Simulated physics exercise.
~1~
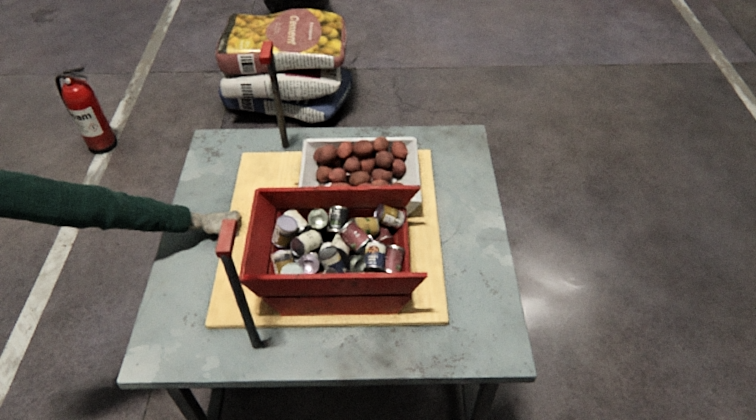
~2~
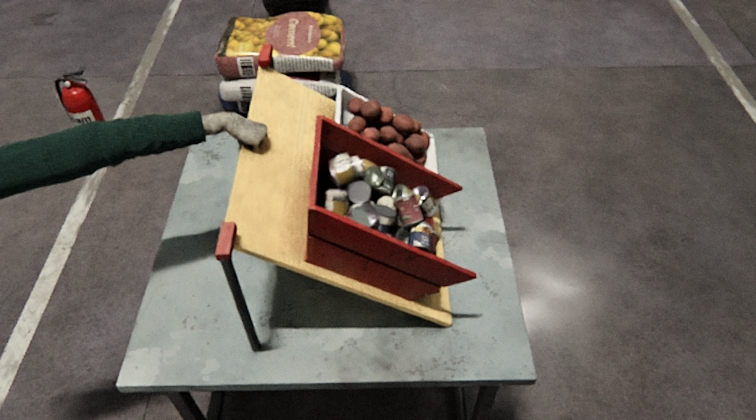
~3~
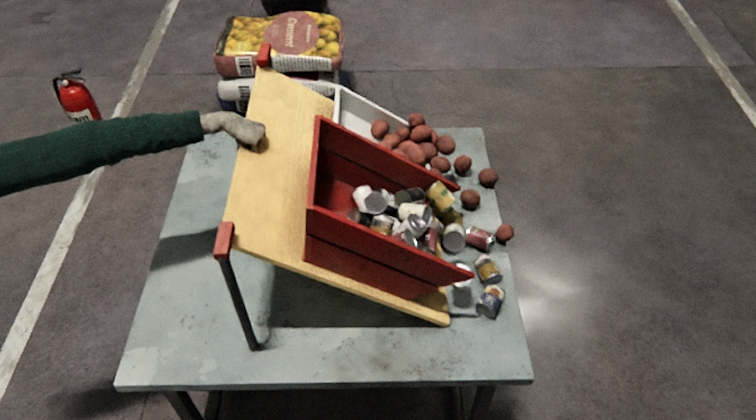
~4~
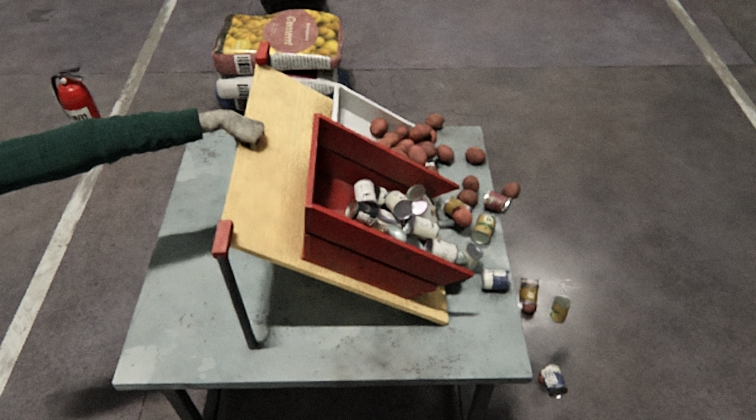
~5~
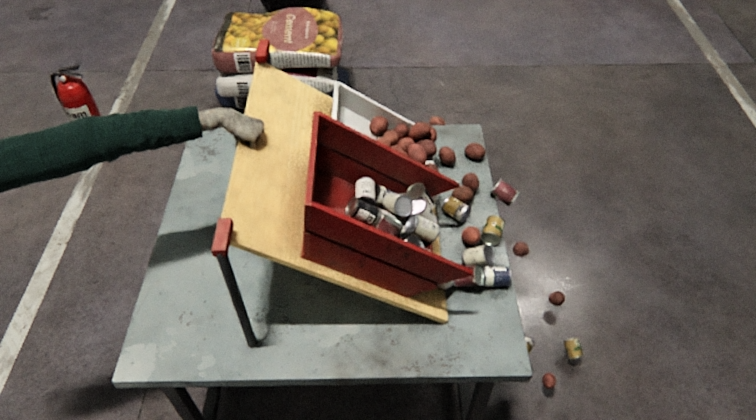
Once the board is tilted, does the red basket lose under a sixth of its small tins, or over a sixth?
It loses over a sixth of them. Several tins slide out past the low right-hand side and tumble off the table, though many stay inside.
